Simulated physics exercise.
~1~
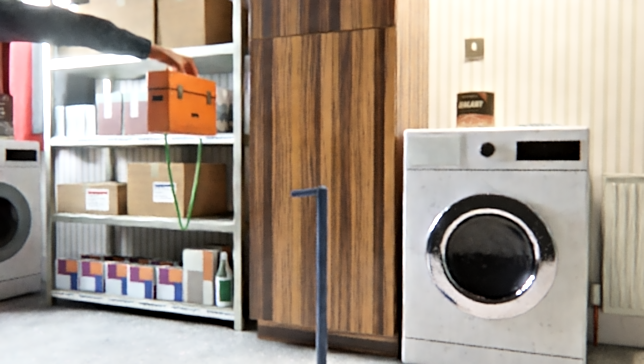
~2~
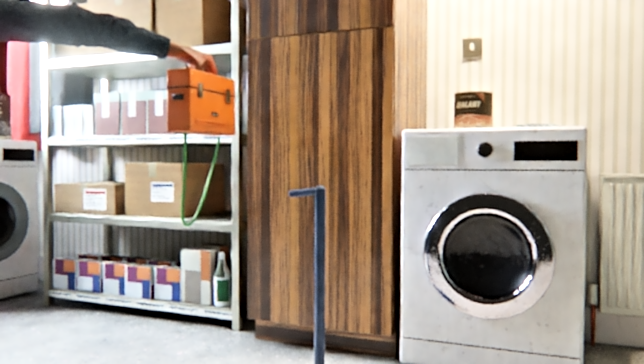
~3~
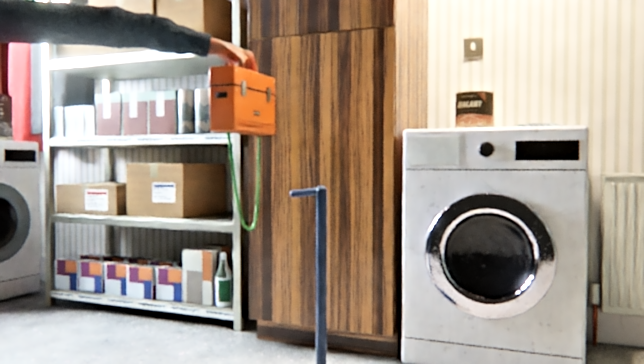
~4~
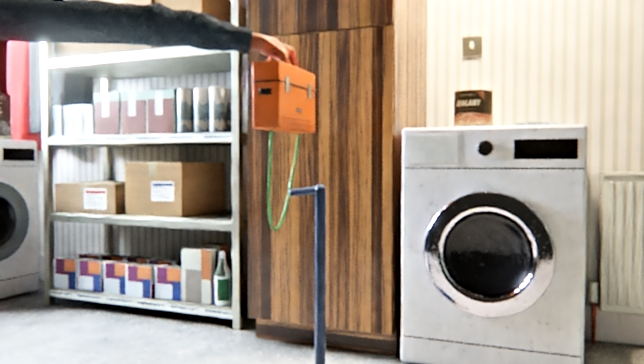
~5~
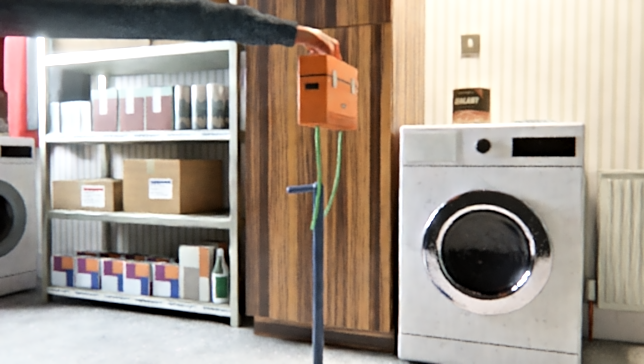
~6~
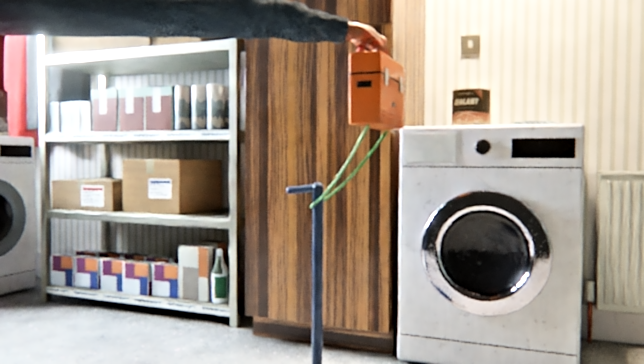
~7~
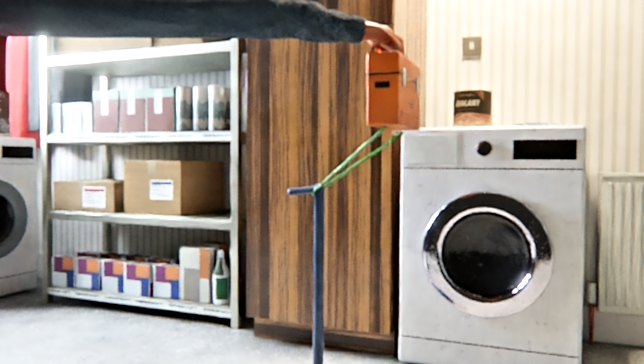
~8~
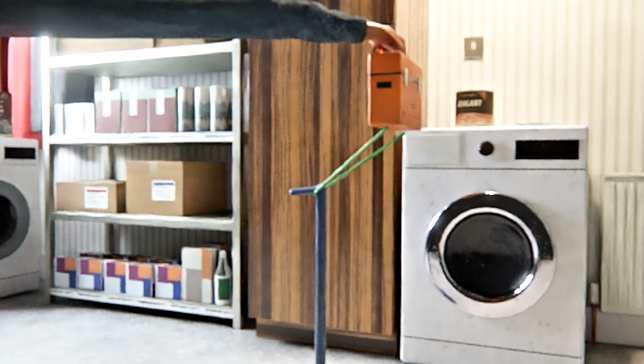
A hand carries an orange case right until its green loop catches on a post.
